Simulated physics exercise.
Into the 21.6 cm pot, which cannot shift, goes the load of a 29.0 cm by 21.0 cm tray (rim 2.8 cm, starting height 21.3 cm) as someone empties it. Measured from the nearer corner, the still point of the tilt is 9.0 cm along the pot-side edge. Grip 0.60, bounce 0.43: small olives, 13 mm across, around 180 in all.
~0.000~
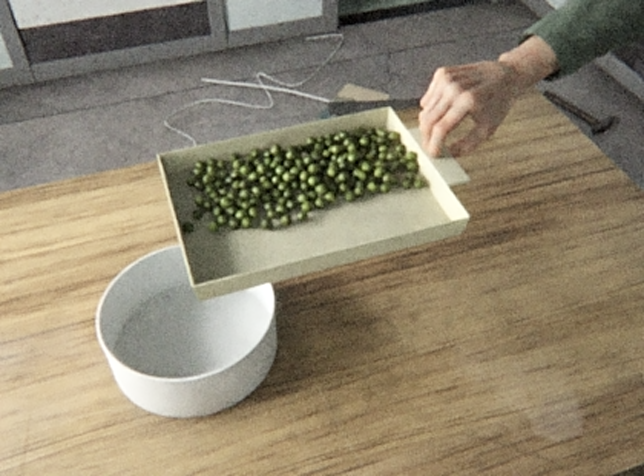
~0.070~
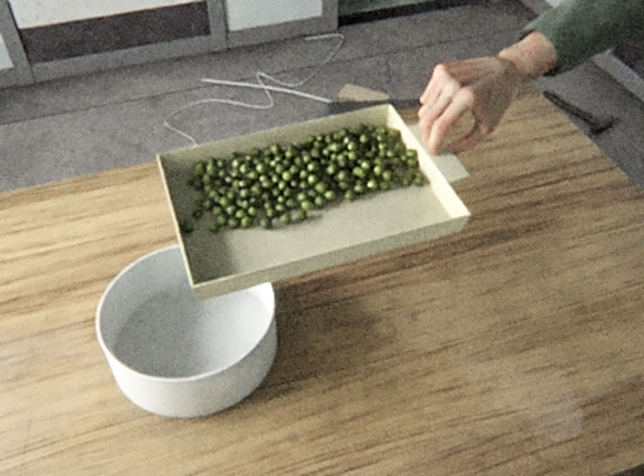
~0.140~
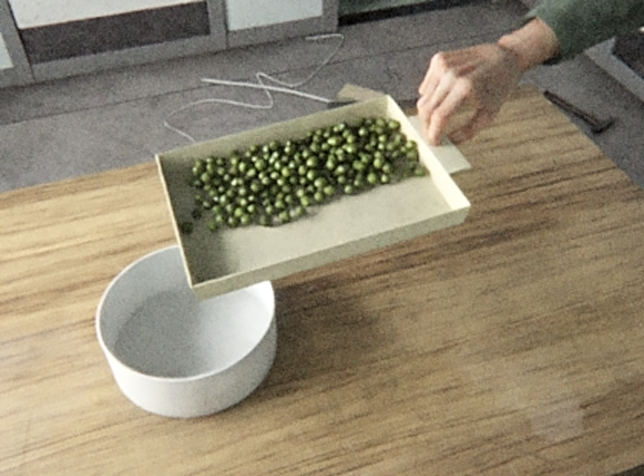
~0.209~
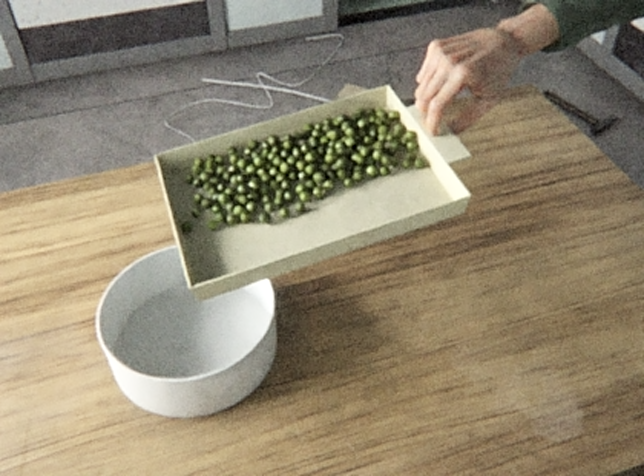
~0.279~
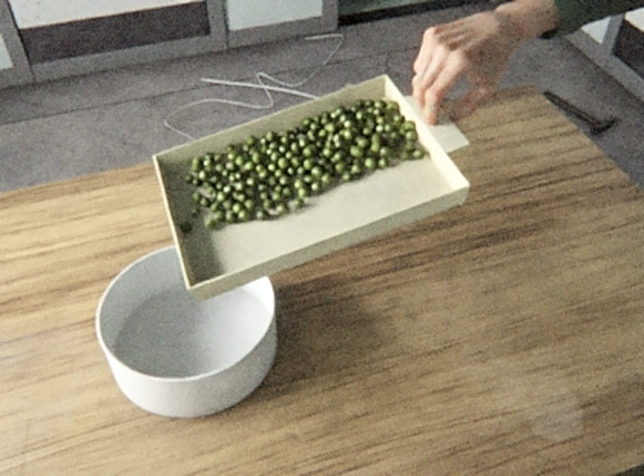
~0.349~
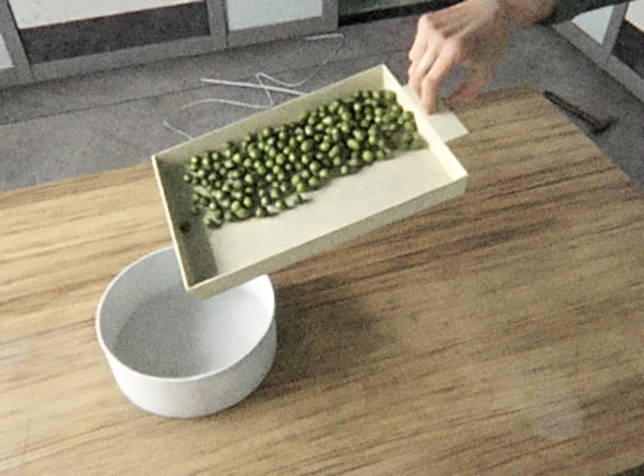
The footage shows a hand holding a shallow cream tray of small green olives above a wooden table, beside a white pot, and gradually raising the tray's right side so that it slants down toward the left.
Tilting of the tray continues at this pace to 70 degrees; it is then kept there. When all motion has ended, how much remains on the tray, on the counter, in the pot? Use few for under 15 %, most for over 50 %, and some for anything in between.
Left on the tray: Most, counter: Few, pot: Few.
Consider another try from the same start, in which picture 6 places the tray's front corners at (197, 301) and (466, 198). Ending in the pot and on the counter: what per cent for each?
Per cent by place - pot 0, counter 15.
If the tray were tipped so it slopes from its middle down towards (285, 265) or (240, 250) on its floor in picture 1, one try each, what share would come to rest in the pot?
Roughly 0 per cent on the first try and 0 per cent on the second.
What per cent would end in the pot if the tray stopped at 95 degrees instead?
The pot would get around 70 per cent.
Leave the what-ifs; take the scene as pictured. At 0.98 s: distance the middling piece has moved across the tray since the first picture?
Roughly 7 cm.
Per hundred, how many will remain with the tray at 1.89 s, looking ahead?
Load share: Around 95%.
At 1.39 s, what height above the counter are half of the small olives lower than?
The halfway mark is near 28 cm.
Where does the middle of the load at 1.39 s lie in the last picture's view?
Near (196, 173).
Then, at 0.98 s, tilt 40 degrees; the tray holds 100 %, the pot 0 %.
After 1.39 s, tilt 57 degrees; the tray holds 95 %, the pot 0 %.
After 1.89 s, tilt 70 degrees; the tray holds 95 %, the pot 0 %.
At rest (2.2 s), tray 95 %, counter 0 %, pot 0 %.
